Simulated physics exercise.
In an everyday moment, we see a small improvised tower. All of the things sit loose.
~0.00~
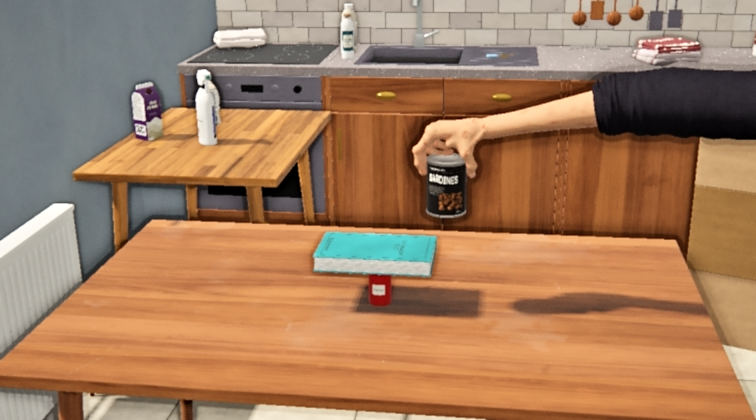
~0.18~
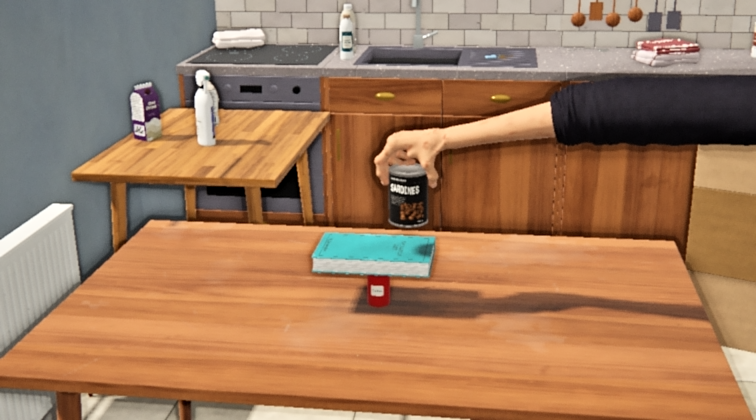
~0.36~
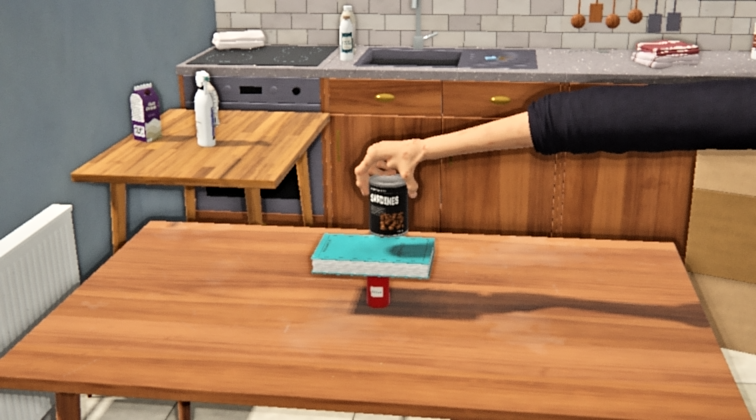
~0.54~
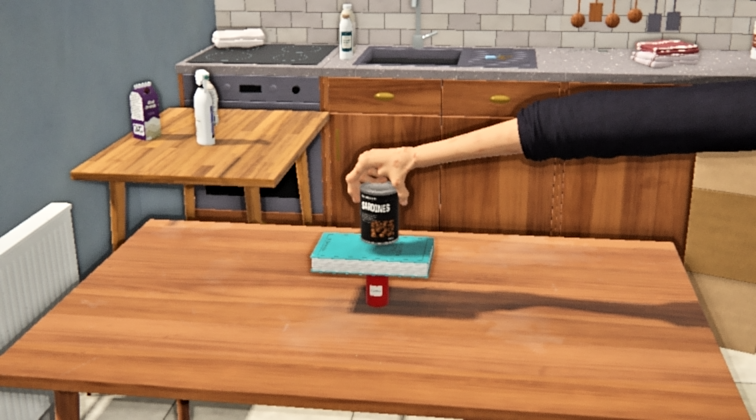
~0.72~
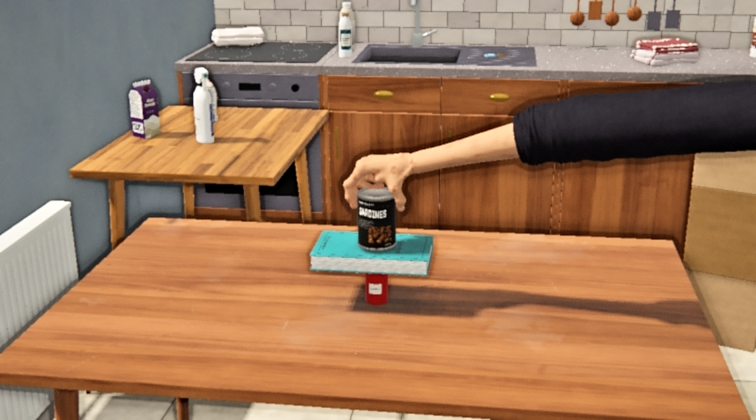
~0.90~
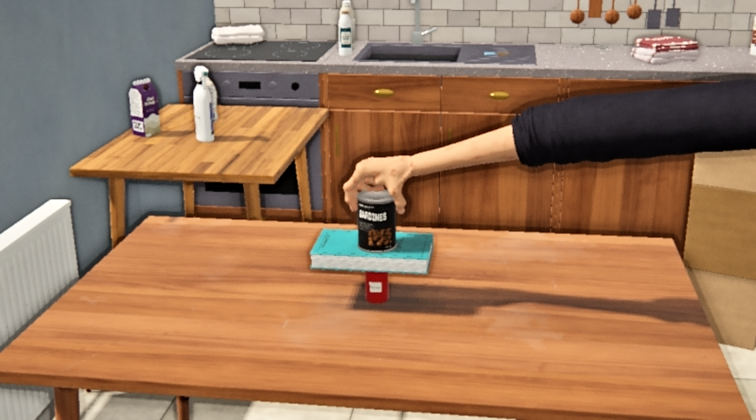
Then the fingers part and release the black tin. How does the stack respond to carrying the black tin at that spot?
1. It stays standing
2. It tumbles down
1, it stays standing.
Around 1.40 s, nothing moves.
Around 2.20 s, black tin resting near (377, 221).
Finally (3.5 s), all 3 still in place. Final places as the last picture's camera would see them, black tin near (377, 221). The stack holds.
